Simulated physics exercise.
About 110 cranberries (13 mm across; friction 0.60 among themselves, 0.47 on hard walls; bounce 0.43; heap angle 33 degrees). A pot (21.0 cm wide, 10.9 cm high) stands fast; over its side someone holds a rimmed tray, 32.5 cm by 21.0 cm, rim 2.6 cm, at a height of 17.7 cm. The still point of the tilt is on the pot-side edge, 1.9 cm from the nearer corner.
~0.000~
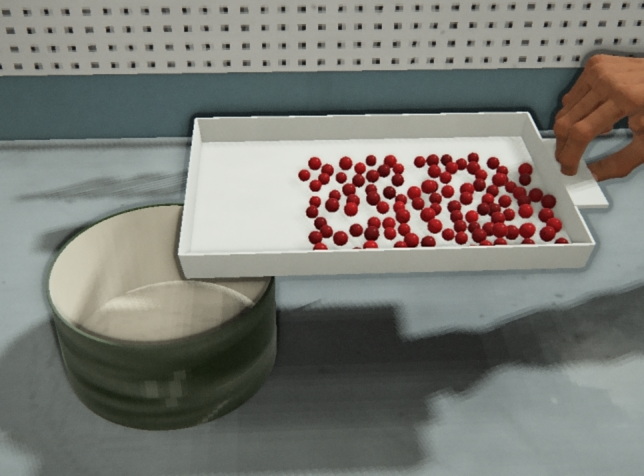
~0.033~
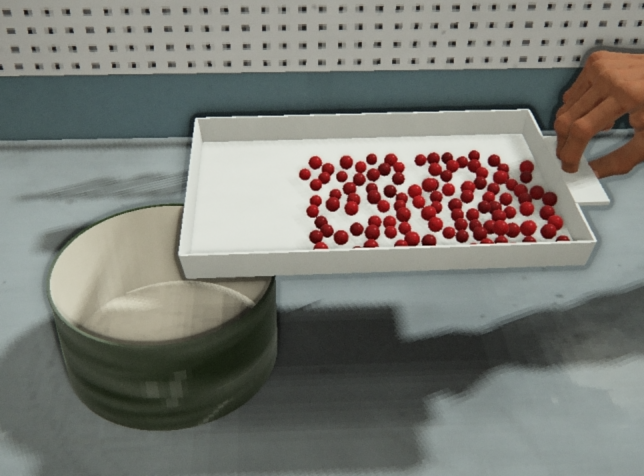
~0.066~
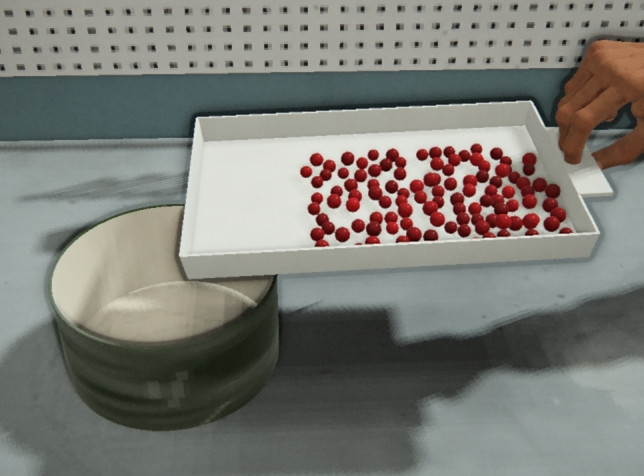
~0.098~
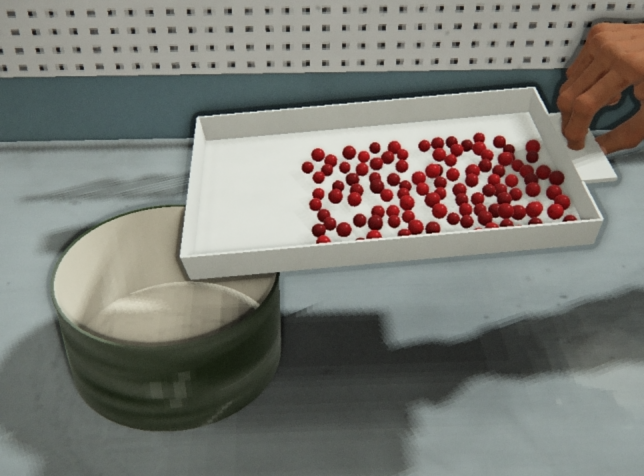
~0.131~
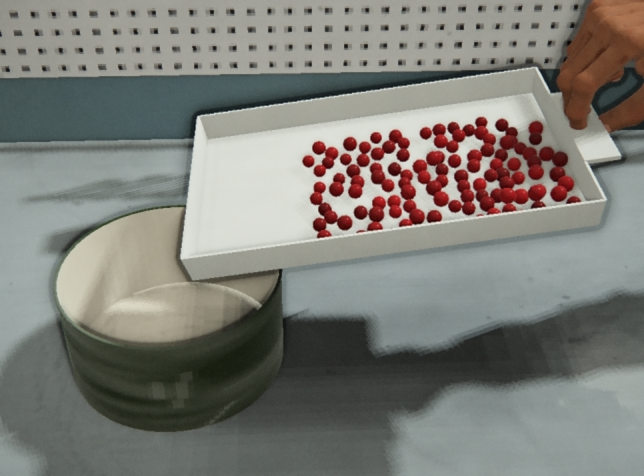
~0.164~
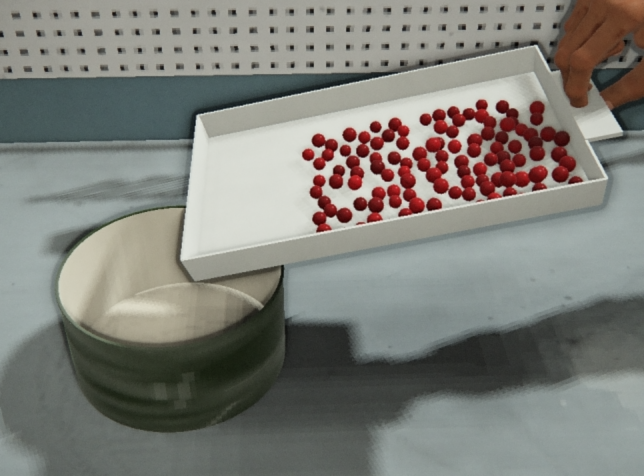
At first, a hand at the right holds a white rimmed tray of red berries nearly level, its left end over a dark green pot. The hand then raises the right end, slowly and then faster, so the tray slants down toward the pot while the berries stay spread across its middle and right.
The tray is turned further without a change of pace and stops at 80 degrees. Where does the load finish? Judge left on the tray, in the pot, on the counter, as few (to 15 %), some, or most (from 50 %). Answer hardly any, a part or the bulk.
Left on the tray: A part; in the pot: A part; on the counter: A part.
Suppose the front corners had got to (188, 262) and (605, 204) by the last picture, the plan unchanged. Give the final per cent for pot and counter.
Pot 0, counter 75.
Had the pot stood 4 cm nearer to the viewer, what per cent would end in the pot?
It would be near 55 per cent.
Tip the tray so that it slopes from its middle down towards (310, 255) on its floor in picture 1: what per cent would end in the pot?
Some 0 per cent.
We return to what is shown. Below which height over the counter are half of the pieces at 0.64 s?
Some 22 cm.
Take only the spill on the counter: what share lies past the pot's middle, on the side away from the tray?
Some 100 per cent.
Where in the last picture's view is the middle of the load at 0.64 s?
Near (193, 200).
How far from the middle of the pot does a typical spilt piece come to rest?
About 24 cm.
After 0.45 s, tilt 46 degrees; the tray holds 100 %, the pot 0 %.
Then, at 0.64 s, tilt 68 degrees; the tray holds 100 %, the pot 0 %.
After 0.95 s, tilt 80 degrees; the tray holds 40 %, the pot 35 %.
By 1.6 s all is still; tray 35 %, pot 40 %, counter 25 %.
